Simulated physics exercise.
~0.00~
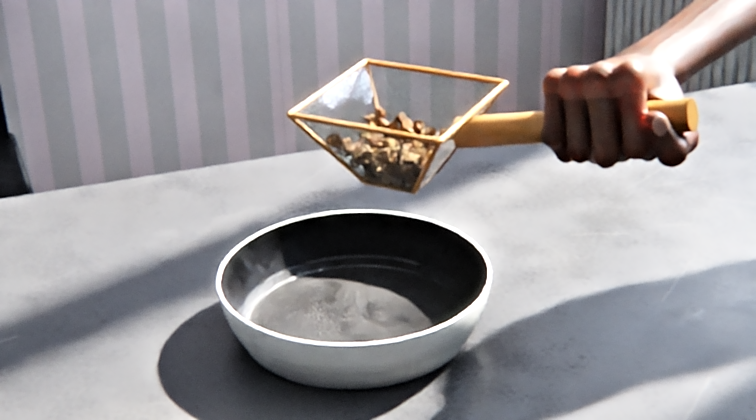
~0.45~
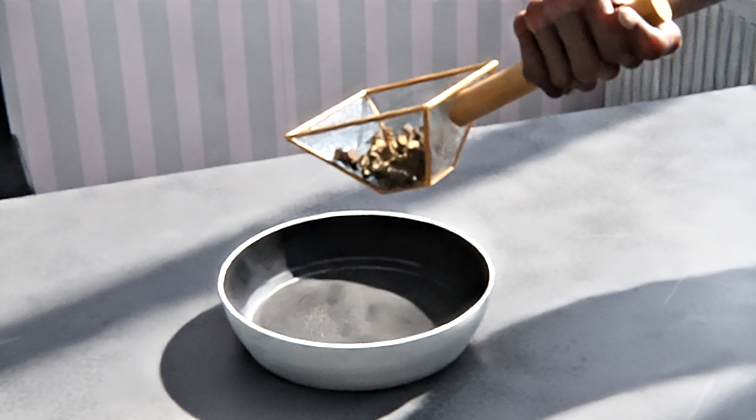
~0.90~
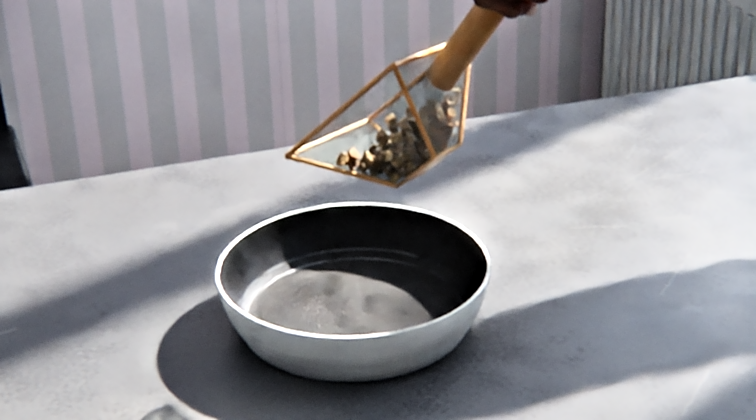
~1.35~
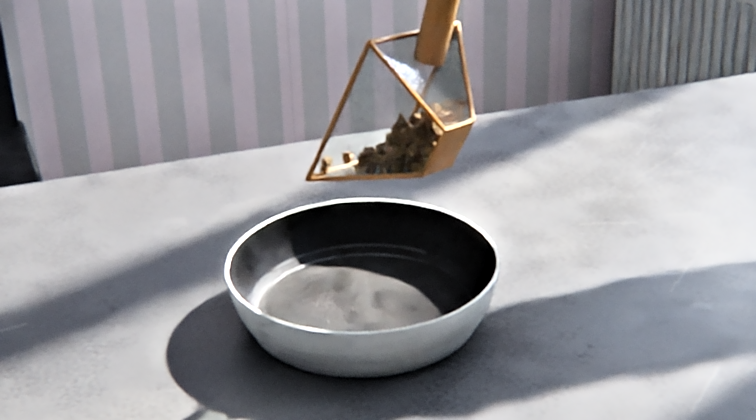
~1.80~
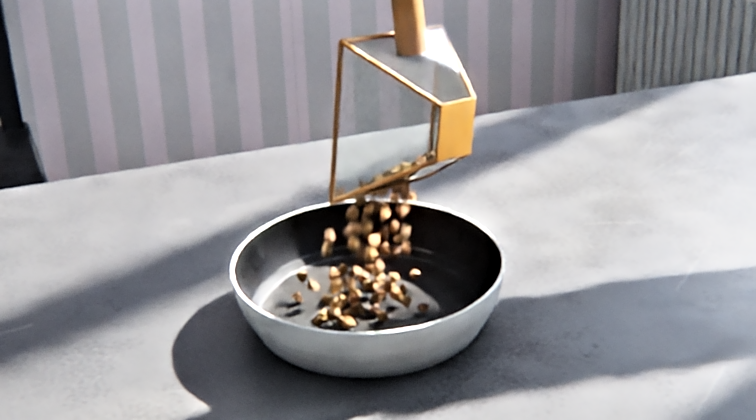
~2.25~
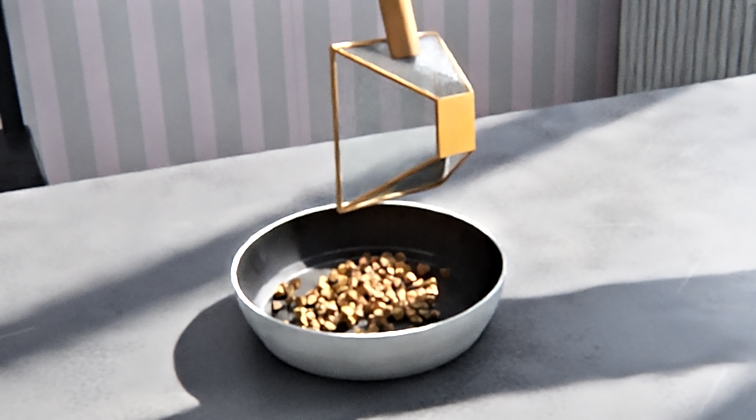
A glass scoop with gold edges tipped steadily over a shallow round pan as a hand turned its wooden handle upward. The small brown pieces stayed inside at first, then tumbled out together, leaving the scoop empty above a loose heap.
